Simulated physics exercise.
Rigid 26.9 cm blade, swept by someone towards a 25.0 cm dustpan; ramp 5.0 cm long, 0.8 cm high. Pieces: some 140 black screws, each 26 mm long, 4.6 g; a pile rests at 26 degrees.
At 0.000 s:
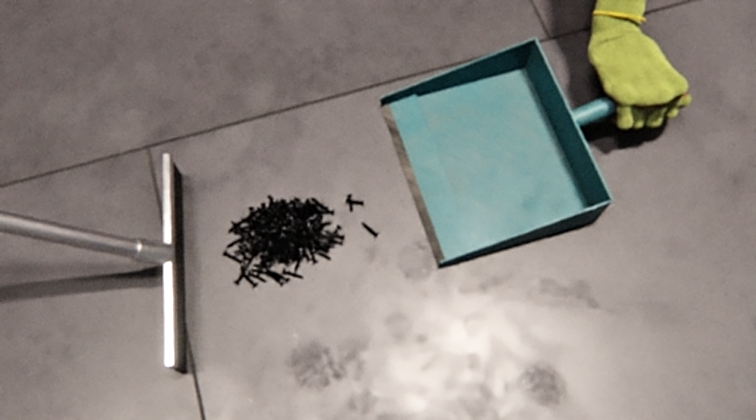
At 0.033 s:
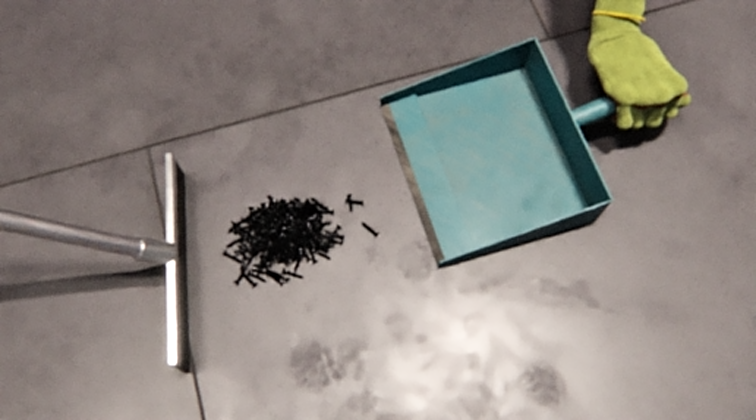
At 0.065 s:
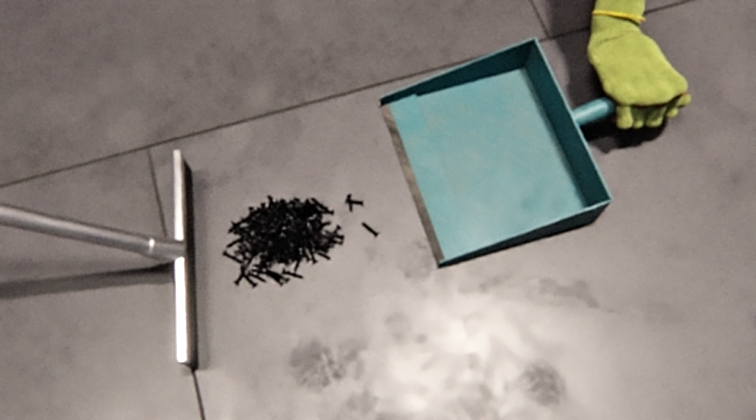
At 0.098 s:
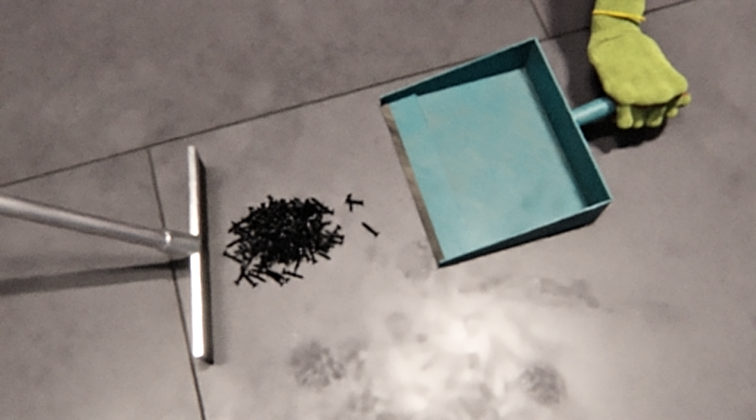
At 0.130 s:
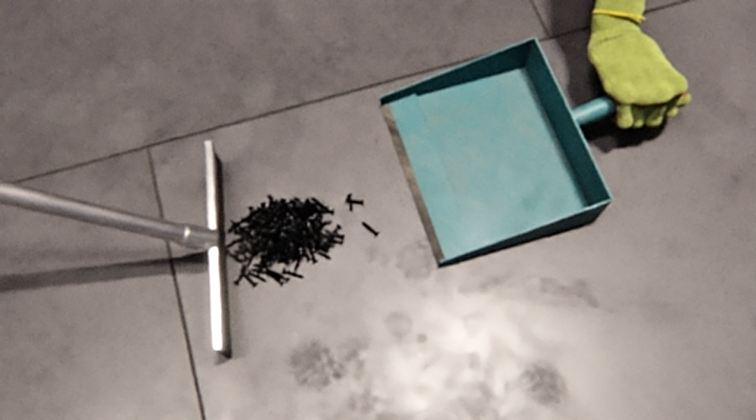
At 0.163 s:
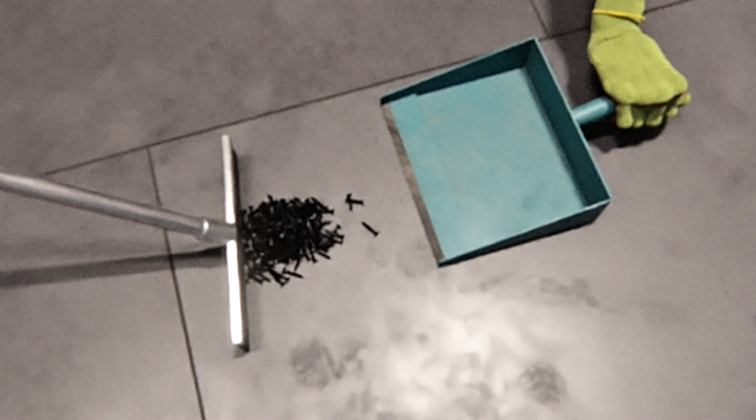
A pile of small black screws lies on grey floor tiles, seen from above by a still camera, with a few loose screws to its right. A teal dustpan sits at the upper right, its handle held by a motionless yellow-green gloved hand. From the left, a long-handled metal blade slides rightward, meets the pile's left edge and pushes some screws together.
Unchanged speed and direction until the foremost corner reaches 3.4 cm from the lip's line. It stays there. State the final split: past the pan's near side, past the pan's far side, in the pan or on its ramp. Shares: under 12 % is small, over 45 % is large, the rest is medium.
Past the pan's near side: A small share; past the pan's far side: A small share; in the pan or on its ramp: A medium share.
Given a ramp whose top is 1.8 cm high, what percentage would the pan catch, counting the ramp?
I'd expect close to 15 per cent.
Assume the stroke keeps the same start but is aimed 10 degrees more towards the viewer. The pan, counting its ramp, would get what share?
That gives near 30 in a hundred.
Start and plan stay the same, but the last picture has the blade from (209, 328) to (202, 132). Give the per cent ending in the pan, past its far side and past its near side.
Final per cent - pan 0, far 0, near 0.
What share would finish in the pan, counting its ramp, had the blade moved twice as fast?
In that case close to 70 per cent.
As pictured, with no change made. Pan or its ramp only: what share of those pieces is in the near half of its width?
Share: Approx. 60 %.
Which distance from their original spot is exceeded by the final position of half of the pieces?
16 cm or thereabouts.
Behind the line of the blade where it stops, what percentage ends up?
Roughly 0 in a hundred.
After 0.30 s, middle of the blade 14 cm from the lip; 0 % over the lip, far side 0 %, near side 0 %.
After 0.39 s, middle of the blade 8 cm from the lip; 0 % over the lip, far side 0 %, near side 0 %.
After 0.62 s, middle of the blade 6 cm from the lip; 20 % over the lip, far side 0 %, near side 5 %.
At rest (1.2 s), near side 5 %, far side 0 %, pan 20 %, in front of the lip or behind the blade 75 %.
